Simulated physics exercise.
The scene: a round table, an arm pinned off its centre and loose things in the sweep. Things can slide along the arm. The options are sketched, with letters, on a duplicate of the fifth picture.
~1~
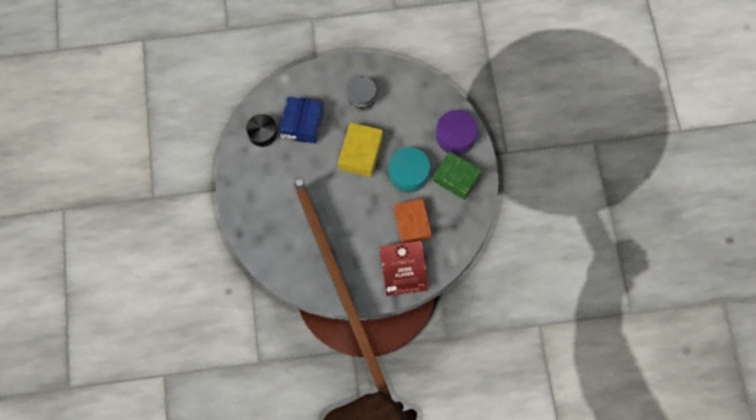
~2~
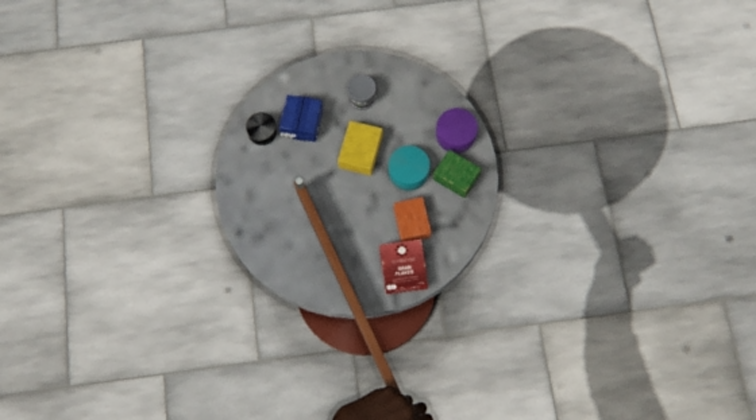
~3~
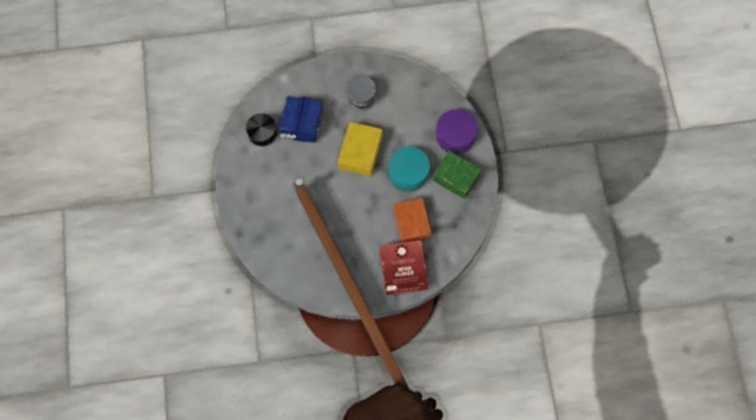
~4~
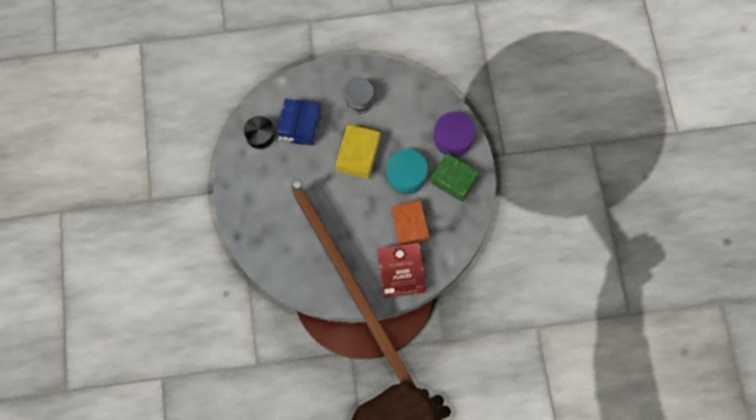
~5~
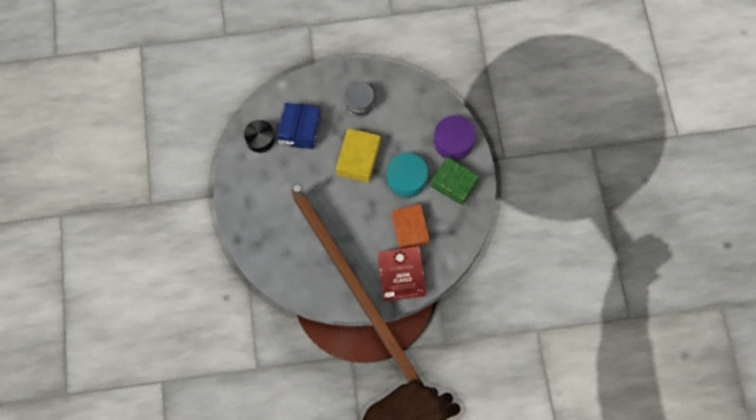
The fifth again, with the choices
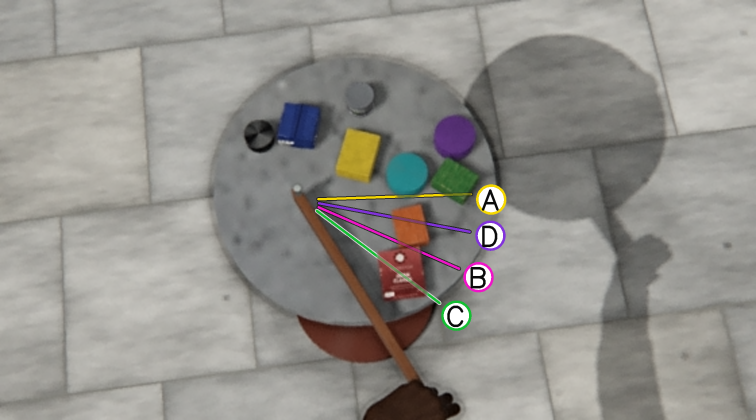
We see a round grey table holding coloured blocks, tins and boxes, with a hand at the near end of a thin brown rod. The hand moves slightly right, swinging the rod about its far tip, while the objects keep their arrangement.
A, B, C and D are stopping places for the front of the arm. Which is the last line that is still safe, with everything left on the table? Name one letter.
As far as mark A.
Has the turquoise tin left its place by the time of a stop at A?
Yes.
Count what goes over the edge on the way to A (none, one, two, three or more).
By then, none.
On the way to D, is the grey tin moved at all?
No.
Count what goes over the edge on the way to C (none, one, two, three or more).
The count is none.
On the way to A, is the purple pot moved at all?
By then, yes.
On the marked copy, A at (395, 197); B at (388, 238); C at (377, 256); D at (394, 217).
Taking A. A third of the way, arm (376, 248); red packet (425, 251); orange block (410, 211).
Two thirds of the way, arm (392, 215); green block (454, 175); red packet (449, 210).
When it is over, arm (394, 190); purple pot (454, 107); green block (444, 139); nothing has fallen.
As for the rest, B is safe but short; C is safe but short; D is safe but short.
